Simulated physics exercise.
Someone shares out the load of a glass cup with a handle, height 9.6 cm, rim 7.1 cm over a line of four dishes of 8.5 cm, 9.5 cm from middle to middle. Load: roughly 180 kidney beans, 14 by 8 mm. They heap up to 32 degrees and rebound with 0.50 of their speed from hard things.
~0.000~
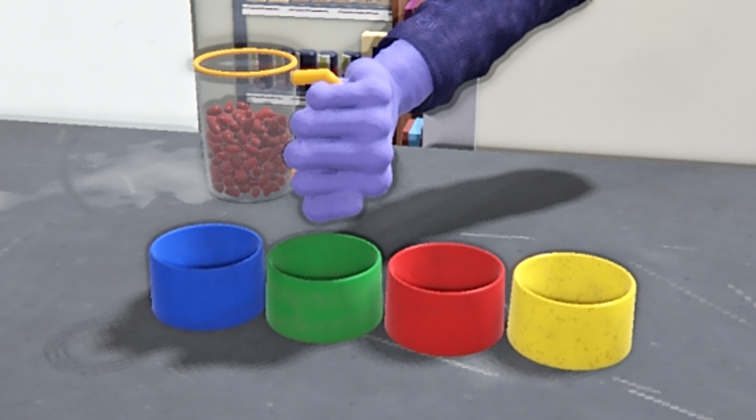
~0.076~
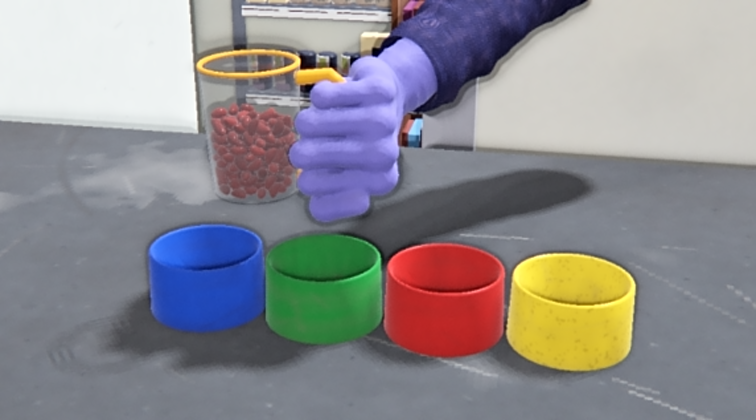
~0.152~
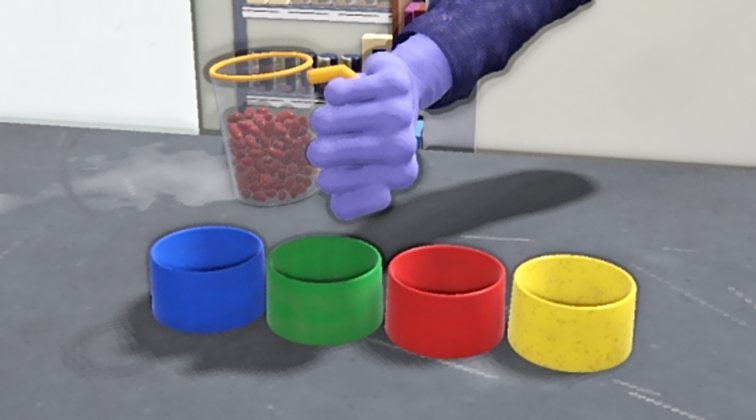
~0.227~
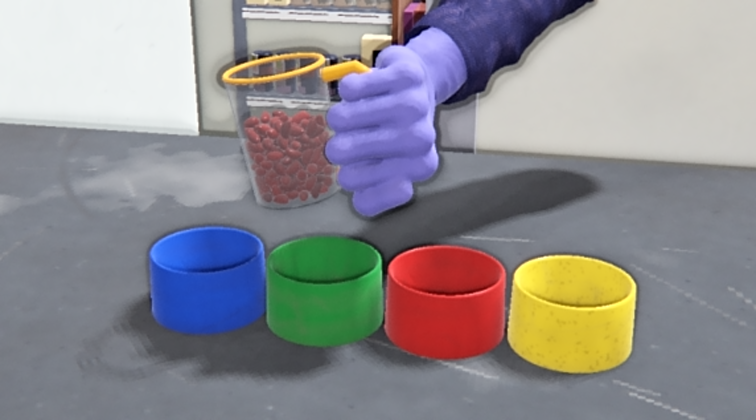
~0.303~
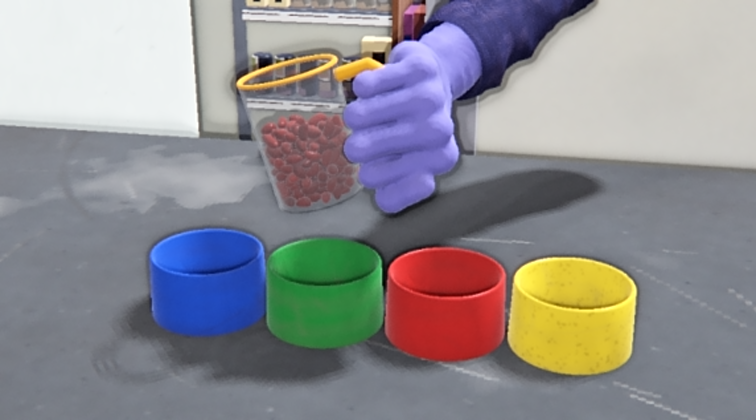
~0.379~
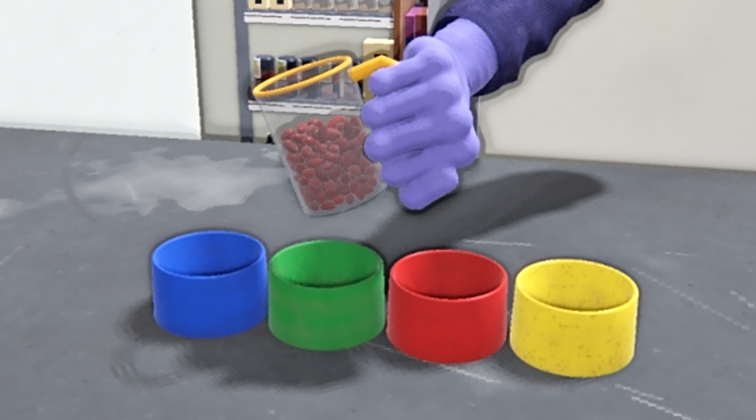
The clip shows a purple-gloved hand holding a clear, orange-rimmed cup of dark red beans above a row of blue, green, red and yellow dishes, moving it a short way right while tilting it slightly, its rim lower on the left.
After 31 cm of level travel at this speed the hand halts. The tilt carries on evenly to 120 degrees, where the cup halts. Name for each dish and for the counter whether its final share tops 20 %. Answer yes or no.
Red dish: No; blue dish: No; green dish: No; yellow dish: Yes; on the counter: No.
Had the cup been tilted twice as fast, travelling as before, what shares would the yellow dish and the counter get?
Yellow 0, counter 0.
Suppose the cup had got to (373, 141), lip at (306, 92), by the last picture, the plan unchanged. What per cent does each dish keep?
Red 0, blue 0, green 0, yellow 100.
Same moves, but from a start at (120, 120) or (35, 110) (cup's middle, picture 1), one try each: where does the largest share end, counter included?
Most goes to: Red; green.
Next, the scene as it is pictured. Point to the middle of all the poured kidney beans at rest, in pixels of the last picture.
At about (571, 315).
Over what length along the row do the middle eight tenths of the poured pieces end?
Roughly 5 cm.
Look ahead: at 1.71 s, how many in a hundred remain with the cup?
Roughly 100 per cent.
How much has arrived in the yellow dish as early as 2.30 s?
Some 85 per cent.
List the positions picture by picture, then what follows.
The first picture shows cup at (248, 126), tilt 0 degrees, lip at (198, 60), moved 0.0 cm; middle of the pieces at (253, 152); blue dish at (207, 247); green dish at (324, 257); red dish at (446, 268); yellow dish at (574, 279).
The second picture shows cup at (253, 127), tilt 1 degrees, lip at (202, 62), moved 0.4 cm; middle of the pieces at (258, 153).
The third picture shows cup at (270, 130), tilt 5 degrees, lip at (214, 68), moved 1.6 cm; middle of the pieces at (276, 156).
The fourth picture shows cup at (287, 132), tilt 10 degrees, lip at (228, 74), moved 2.9 cm; middle of the pieces at (295, 157).
The fifth picture shows cup at (305, 135), tilt 14 degrees, lip at (242, 81), moved 4.3 cm; middle of the pieces at (315, 160).
The sixth picture shows cup at (324, 138), tilt 19 degrees, lip at (258, 89), moved 5.6 cm; middle of the pieces at (336, 162); blue dish at (209, 254); green dish at (326, 264); red dish at (448, 275); yellow dish at (576, 286). The cup turns about 60 degrees a second and travels 18 cm a second.
After 1.18 s, tilt 66 degrees; cup holds 100 %.
Then, at 1.71 s, tilt 97 degrees; cup holds 100 %.
Then, at 2.30 s, tilt 120 degrees; cup holds 10 %, yellow 85 %.
At rest (2.9 s), red 0 %, blue 0 %, green 0 %, yellow 100 %, counter 0 %.
